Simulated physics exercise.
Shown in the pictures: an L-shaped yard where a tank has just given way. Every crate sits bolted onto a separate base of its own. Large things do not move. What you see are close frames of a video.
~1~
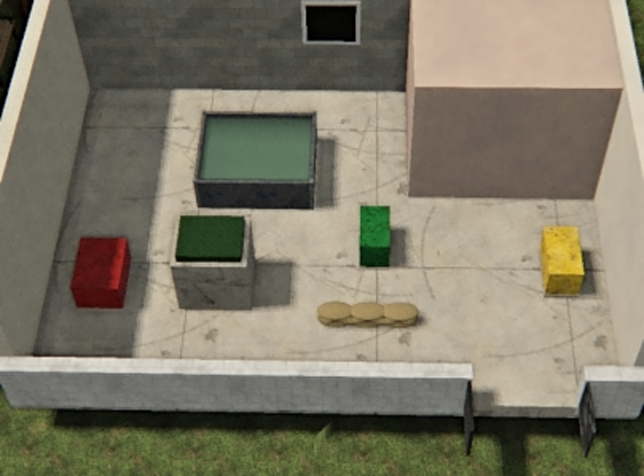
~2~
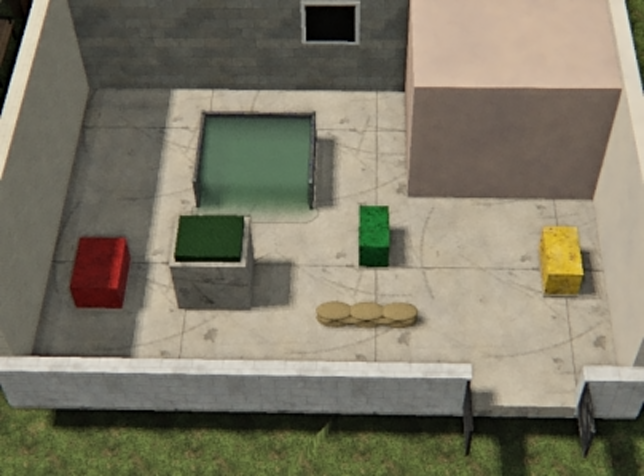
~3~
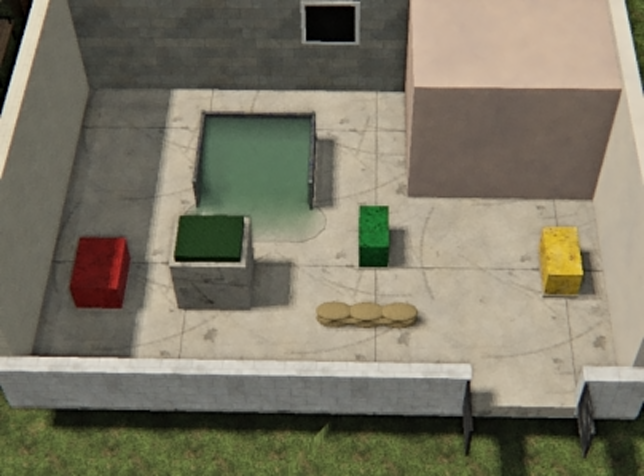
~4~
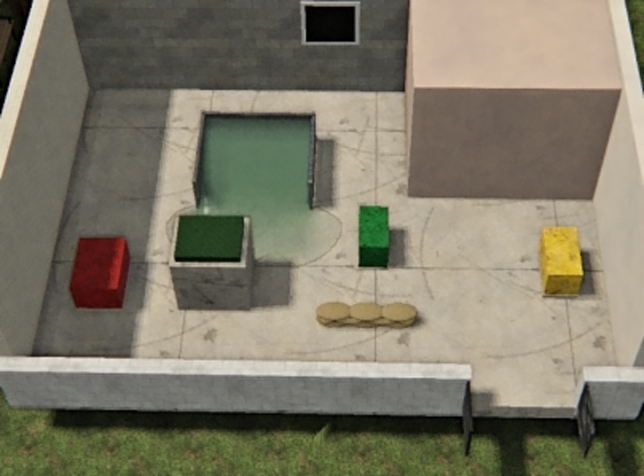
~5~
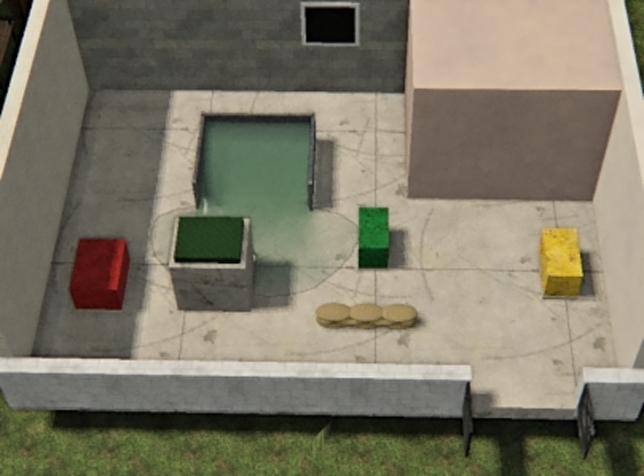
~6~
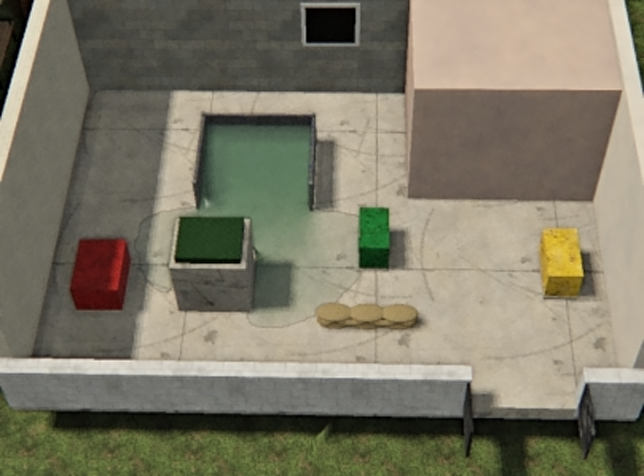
Open tank in a walled yard losing its front side, green water pouring out and spreading across the paving around a green-topped block.
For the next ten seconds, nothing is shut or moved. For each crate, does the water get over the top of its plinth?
In order: The red crate is hit; the yellow crate is hit; the green crate is hit.
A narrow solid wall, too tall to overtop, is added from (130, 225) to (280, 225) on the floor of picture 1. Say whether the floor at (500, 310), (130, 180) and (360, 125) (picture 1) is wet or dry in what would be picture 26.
Taking the three spots in order: Soaked, soaked, spared.
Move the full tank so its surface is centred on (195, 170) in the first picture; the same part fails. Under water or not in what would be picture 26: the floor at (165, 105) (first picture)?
Not reached.
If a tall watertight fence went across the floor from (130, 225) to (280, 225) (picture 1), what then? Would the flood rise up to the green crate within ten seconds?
As for the green crate, it gets flooded.
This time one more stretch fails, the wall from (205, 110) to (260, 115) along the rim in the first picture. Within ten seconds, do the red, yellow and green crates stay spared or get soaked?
Going through them, the red crate gets reached, the yellow crate is never reached and the green crate gets reached.
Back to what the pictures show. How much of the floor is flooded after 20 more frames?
I'd say 65 per cent.
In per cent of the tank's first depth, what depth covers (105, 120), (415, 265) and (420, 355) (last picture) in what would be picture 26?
Going in order, that's 4, 4 and 4 %.
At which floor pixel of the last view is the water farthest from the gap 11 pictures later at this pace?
The farthest wet point should be near (469, 392).
A moment on, water covers 20 % of the floor; the red crate water round its plinth, the yellow crate not reached, the green crate water round its plinth.
Next, water covers 35 % of the floor; the red crate water round its plinth, the yellow crate not reached, the green crate water round its plinth.
Then, water covers 65 % of the floor; the red crate water round its plinth, the yellow crate water round its plinth, the green crate water round its plinth.
Later, water covers 80 % of the floor; the red crate water round its plinth, the yellow crate water round its plinth, the green crate water round its plinth.
In the end, water covers 95 % of the floor; the red crate was topped, the yellow crate was topped, the green crate was topped.
